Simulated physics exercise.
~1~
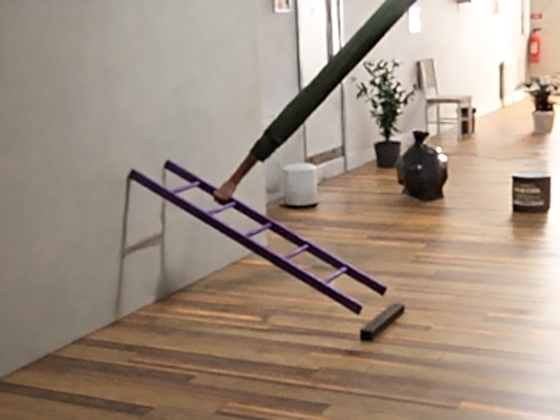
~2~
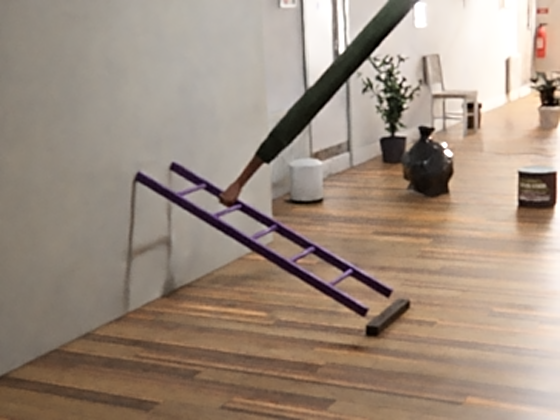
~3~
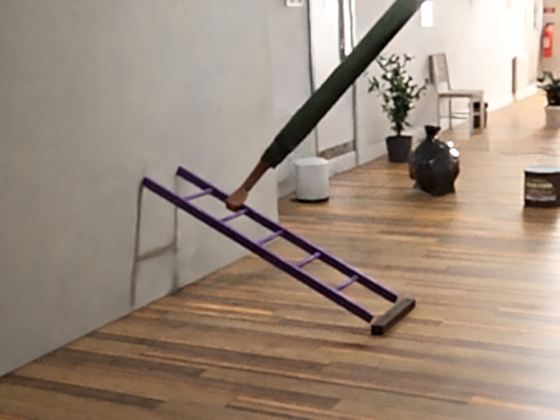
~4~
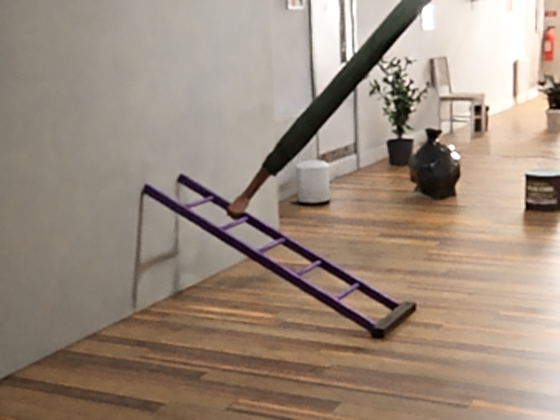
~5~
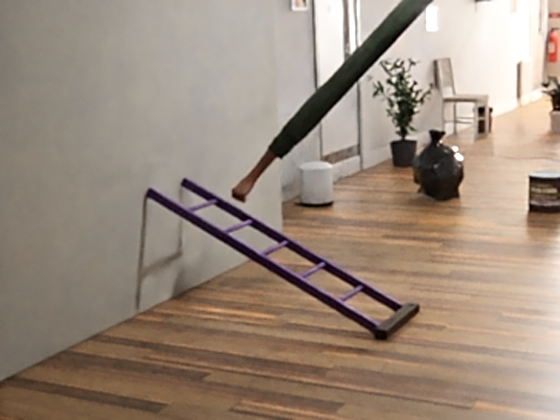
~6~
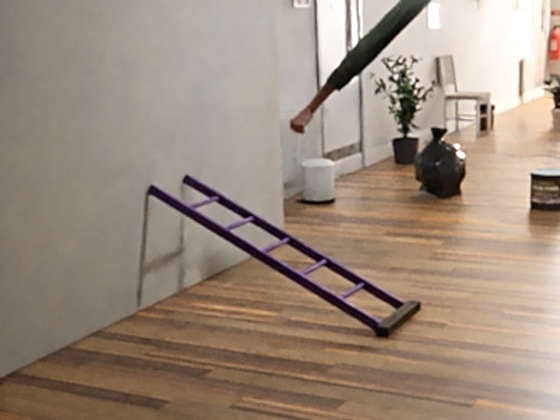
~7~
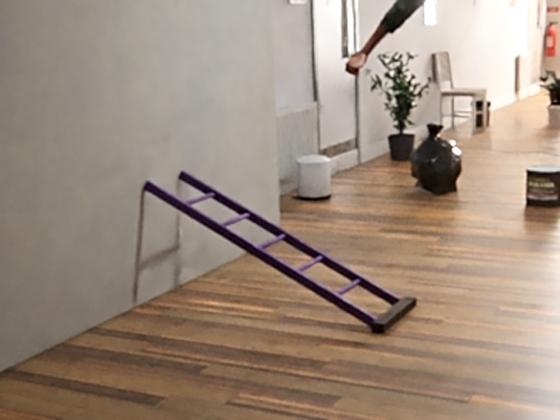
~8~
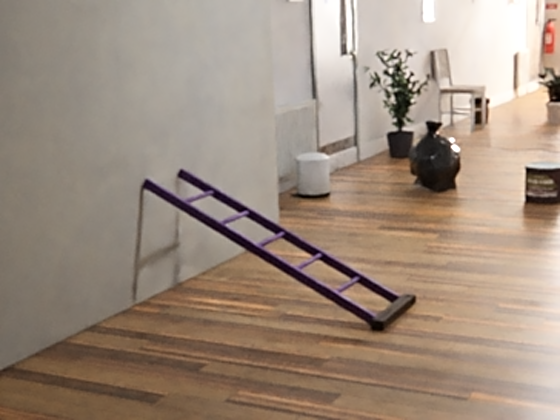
The clip opens on a purple ladder tilted at a low angle against a grey wall, with a hand in a dark green sleeve reaching in from the upper right to hold it. On the wooden floor, a dark batten lies just beyond the ladder's foot, while a potted plant, a dark vase and a chair stand farther back. The hand guides the ladder slightly down until its foot meets the batten. Then the hand lets go, draws back toward the upper right and leaves the view. The ladder stays leaning against the wall, its foot at the batten.
